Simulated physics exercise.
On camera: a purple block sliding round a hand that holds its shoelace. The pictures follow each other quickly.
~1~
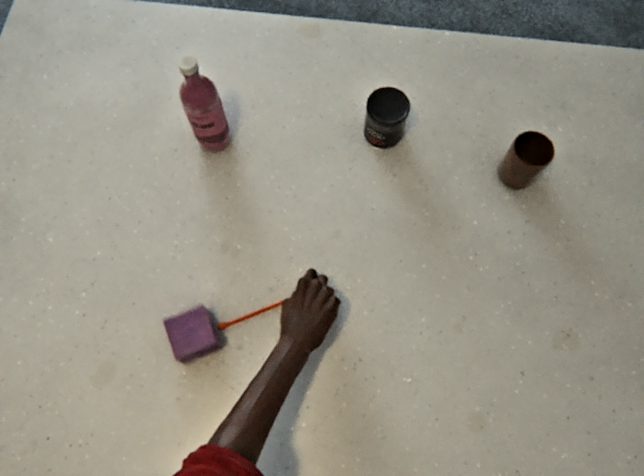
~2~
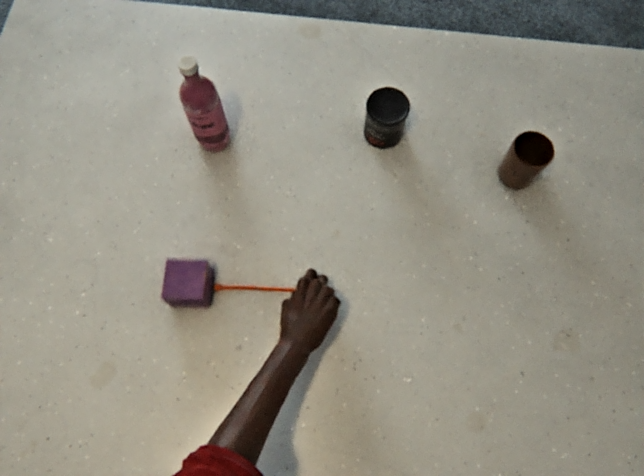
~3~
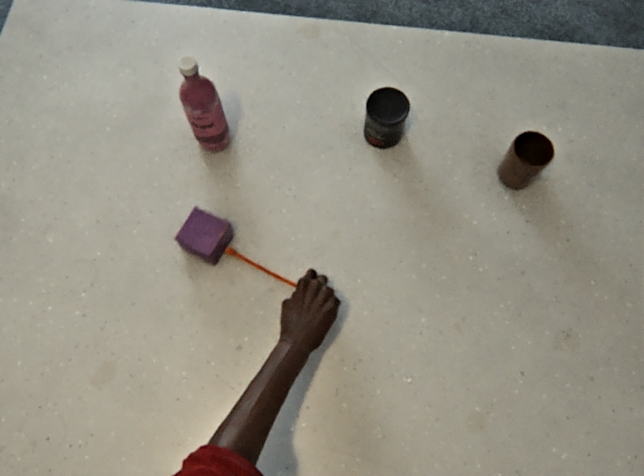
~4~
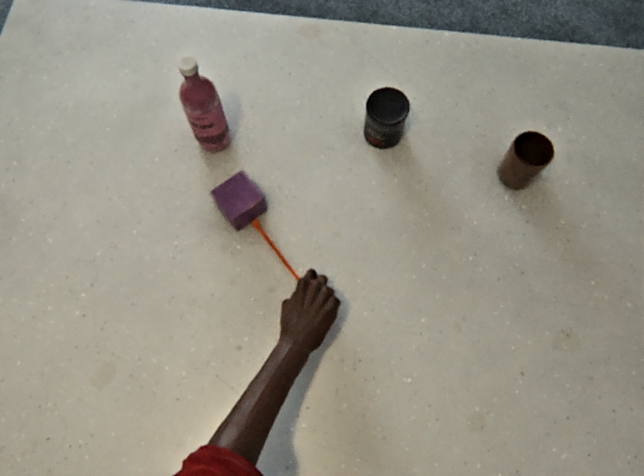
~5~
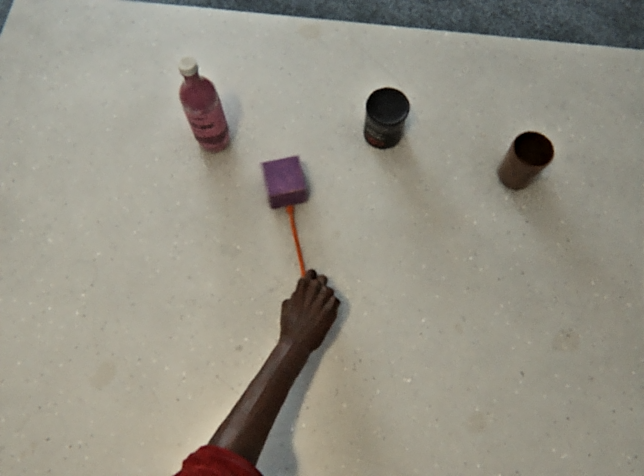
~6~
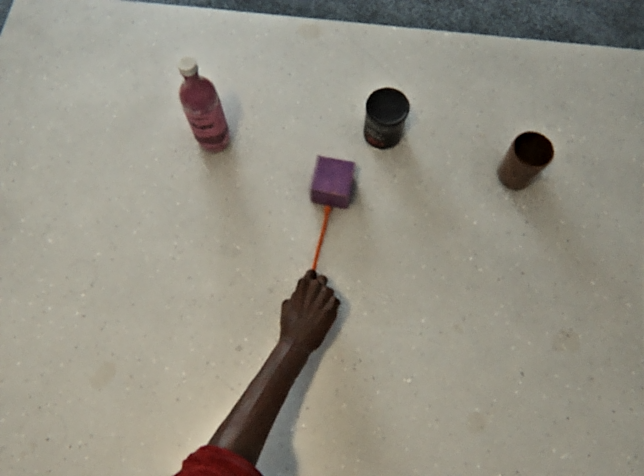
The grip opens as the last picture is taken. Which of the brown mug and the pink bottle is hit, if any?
The brown mug stays untouched. The pink bottle remains clear.
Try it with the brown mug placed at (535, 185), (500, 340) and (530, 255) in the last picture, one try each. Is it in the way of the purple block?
First try: It stays untouched; second try: It escapes; third try: It is touched.
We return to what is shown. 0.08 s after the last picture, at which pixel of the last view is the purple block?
Around (424, 214).
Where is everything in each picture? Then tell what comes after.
Purple block (190, 332); brown mug (534, 149); pink bottle (187, 61); black tin (389, 105), in the first picture.
Purple block (184, 279), in the second picture.
Purple block (202, 231), in the third picture.
Purple block (237, 194), in the fourth picture.
Purple block (283, 175), in the fifth picture.
Purple block (333, 175); brown mug (533, 149); pink bottle (186, 62); black tin (388, 106); going round clockwise, in the sixth picture.
Then, 0.08 s after the last picture, block near (424, 214).
Then, 0.20 s after the last picture, block near (553, 259).
At rest, block off the table. The brown mug remains clear and the pink bottle escapes it.
